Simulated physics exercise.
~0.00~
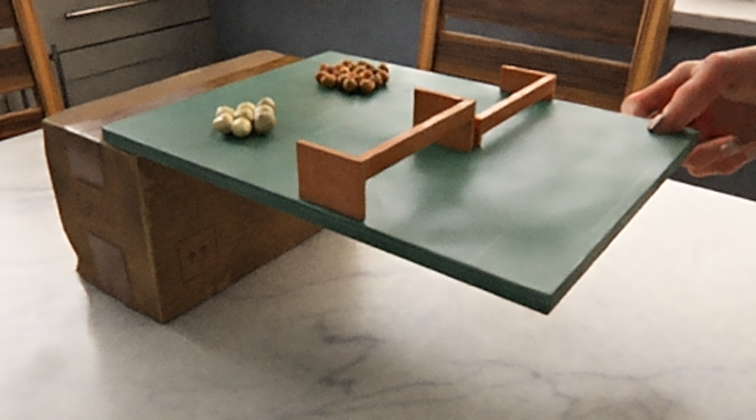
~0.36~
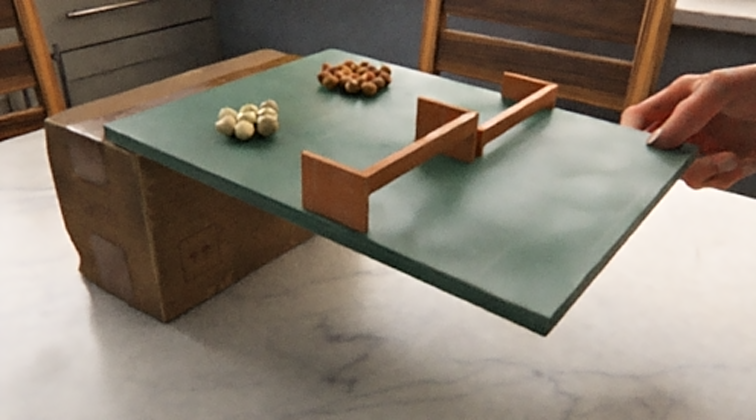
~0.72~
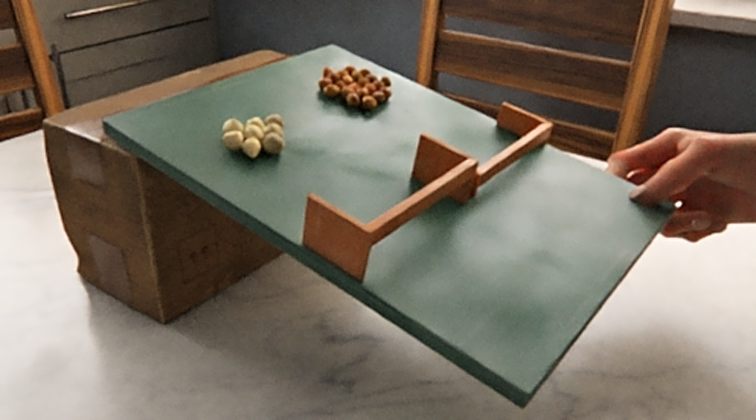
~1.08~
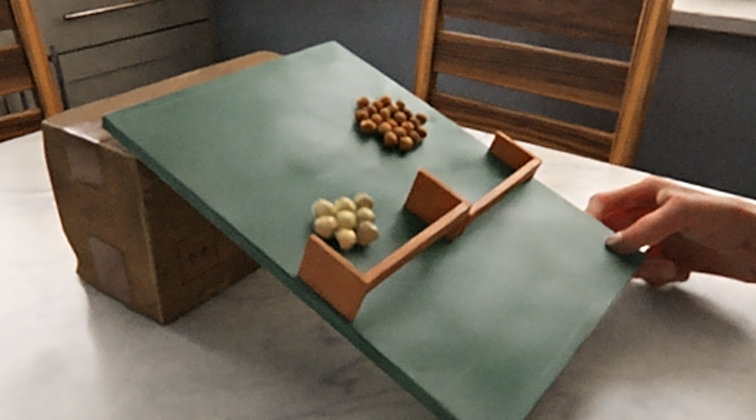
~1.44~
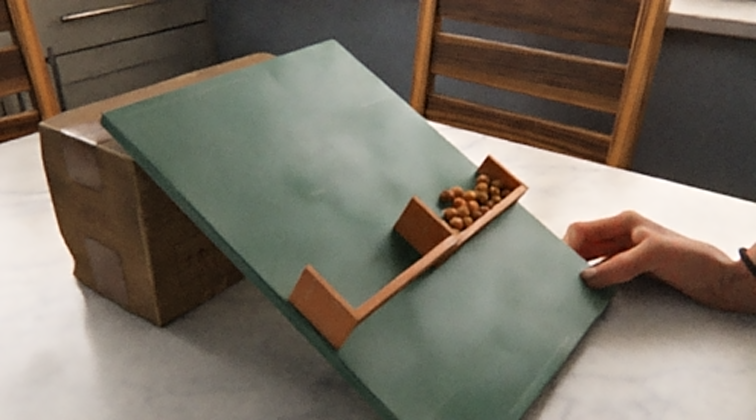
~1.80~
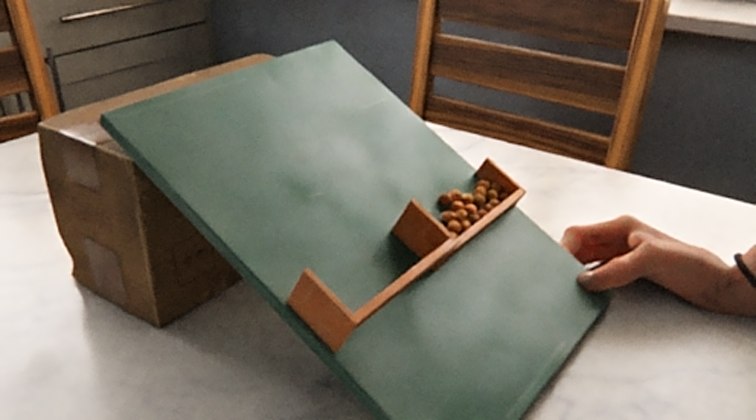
Green board tilting steeply as a hand lowers one end, pale balls sliding out of sight and brown ones gathering behind a wooden bar.
